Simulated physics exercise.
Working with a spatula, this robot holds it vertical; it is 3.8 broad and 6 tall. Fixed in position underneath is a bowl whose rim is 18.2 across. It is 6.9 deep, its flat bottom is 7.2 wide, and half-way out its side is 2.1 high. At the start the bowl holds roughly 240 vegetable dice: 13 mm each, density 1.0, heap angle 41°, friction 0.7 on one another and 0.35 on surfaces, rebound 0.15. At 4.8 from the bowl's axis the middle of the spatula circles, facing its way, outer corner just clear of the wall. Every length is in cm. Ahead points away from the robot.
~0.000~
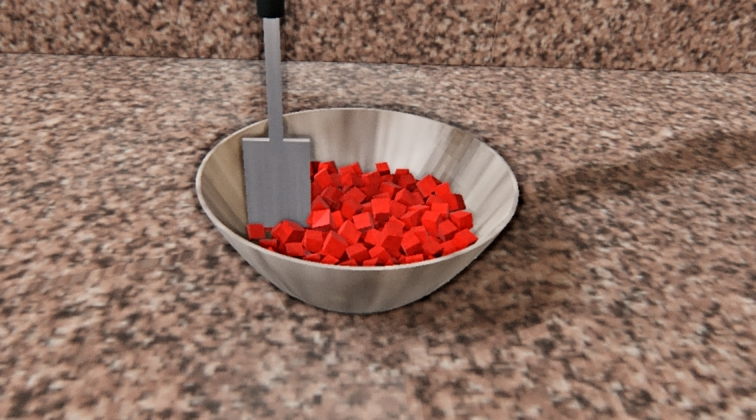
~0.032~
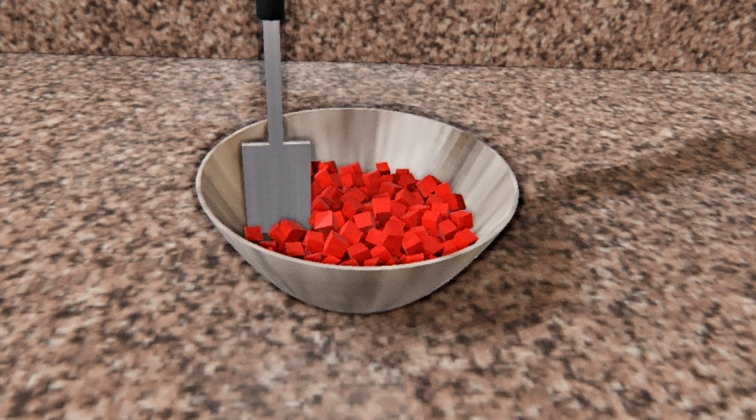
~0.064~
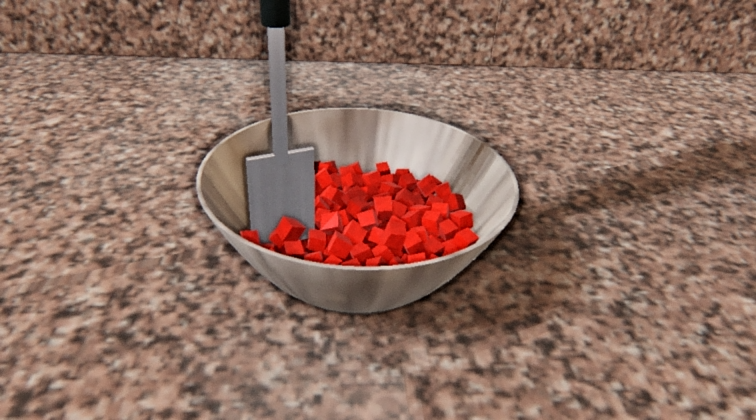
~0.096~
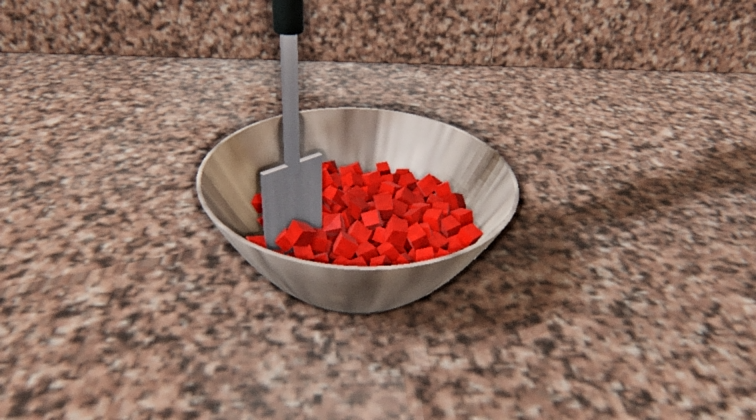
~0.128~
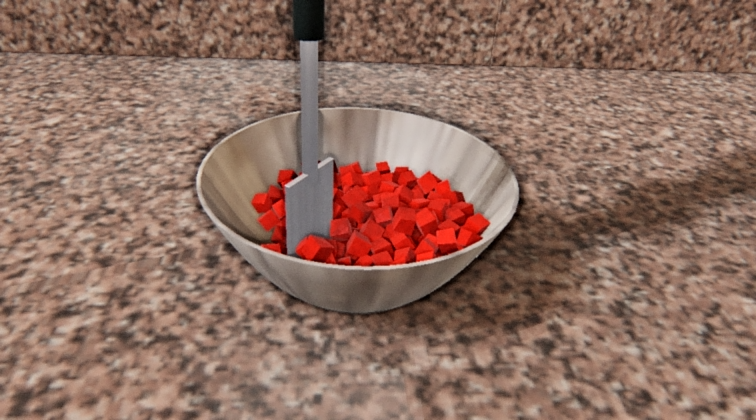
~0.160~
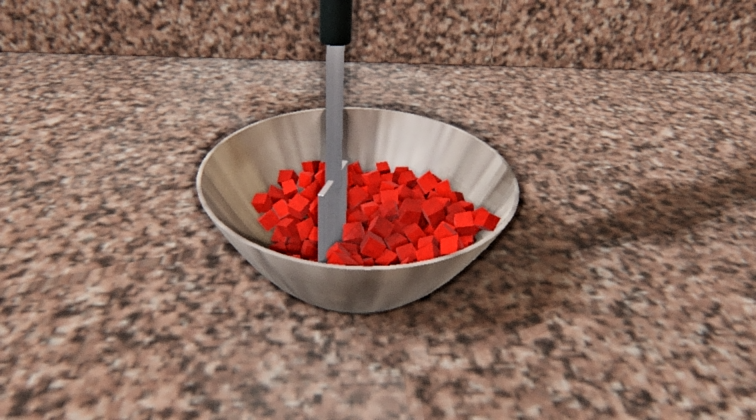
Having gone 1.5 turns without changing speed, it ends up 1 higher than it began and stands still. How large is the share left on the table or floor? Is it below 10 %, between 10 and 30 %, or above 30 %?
Between 10 and 30 %.
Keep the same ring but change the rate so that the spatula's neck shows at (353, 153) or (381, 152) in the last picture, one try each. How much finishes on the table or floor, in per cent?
Some 20 and 25 per cent.
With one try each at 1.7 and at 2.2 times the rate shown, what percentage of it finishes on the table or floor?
I'd expect near 35 per cent, then near 40 per cent.
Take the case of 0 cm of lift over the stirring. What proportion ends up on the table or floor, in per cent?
Estimate: Close to 20 %.
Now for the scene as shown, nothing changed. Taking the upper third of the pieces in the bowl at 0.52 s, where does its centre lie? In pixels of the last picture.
Roughly pixel (333, 145).
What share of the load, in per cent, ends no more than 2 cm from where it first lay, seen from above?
Some 20 per cent.
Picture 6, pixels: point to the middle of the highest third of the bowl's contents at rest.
Centre, approx.: (413, 196).
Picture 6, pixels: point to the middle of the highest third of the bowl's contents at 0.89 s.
In the last picture it sits around (386, 256).
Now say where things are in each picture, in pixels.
Spatula neck at (275, 115), 0° round; upper third of the load around (367, 210), from x 255 to 465, top at y 170; 241 in the bowl, in the first picture.
Spatula neck at (275, 118), 7° round; upper third of the load around (365, 210), from x 255 to 465, top at y 170, in the second picture.
Spatula neck at (280, 128), 22° round; upper third of the load around (365, 212), from x 250 to 465, top at y 170, in the third picture.
Spatula neck at (291, 137), 38° round; upper third of the load around (368, 213), from x 255 to 470, top at y 170, in the fourth picture.
Spatula neck at (310, 145), 54° round; upper third of the load around (387, 220), from x 265 to 475, top at y 170, in the fifth picture.
Spatula neck at (334, 151), 71° round; upper third of the load around (400, 220), from x 265 to 485, top at y 170; 241 in the bowl, in the sixth picture.
By 0.52 s, 254° round, highest piece 9 above the table; 227 in the bowl, 10 on the table or floor, 4 in flight or on the tool.
By 0.89 s, 78° round, highest piece 9 above the table; 208 in the bowl, 27 on the table or floor, 6 in flight or on the tool.
By 1.27 s, 180° round, highest piece 7 above the table; 202 in the bowl, 39 on the table or floor.
By 1.97 s, 180° round, highest piece 7 above the table; 202 in the bowl, 39 on the table or floor.
Final count, 202 in the bowl, 39 on the table or floor. That is 16 % on the table or floor.
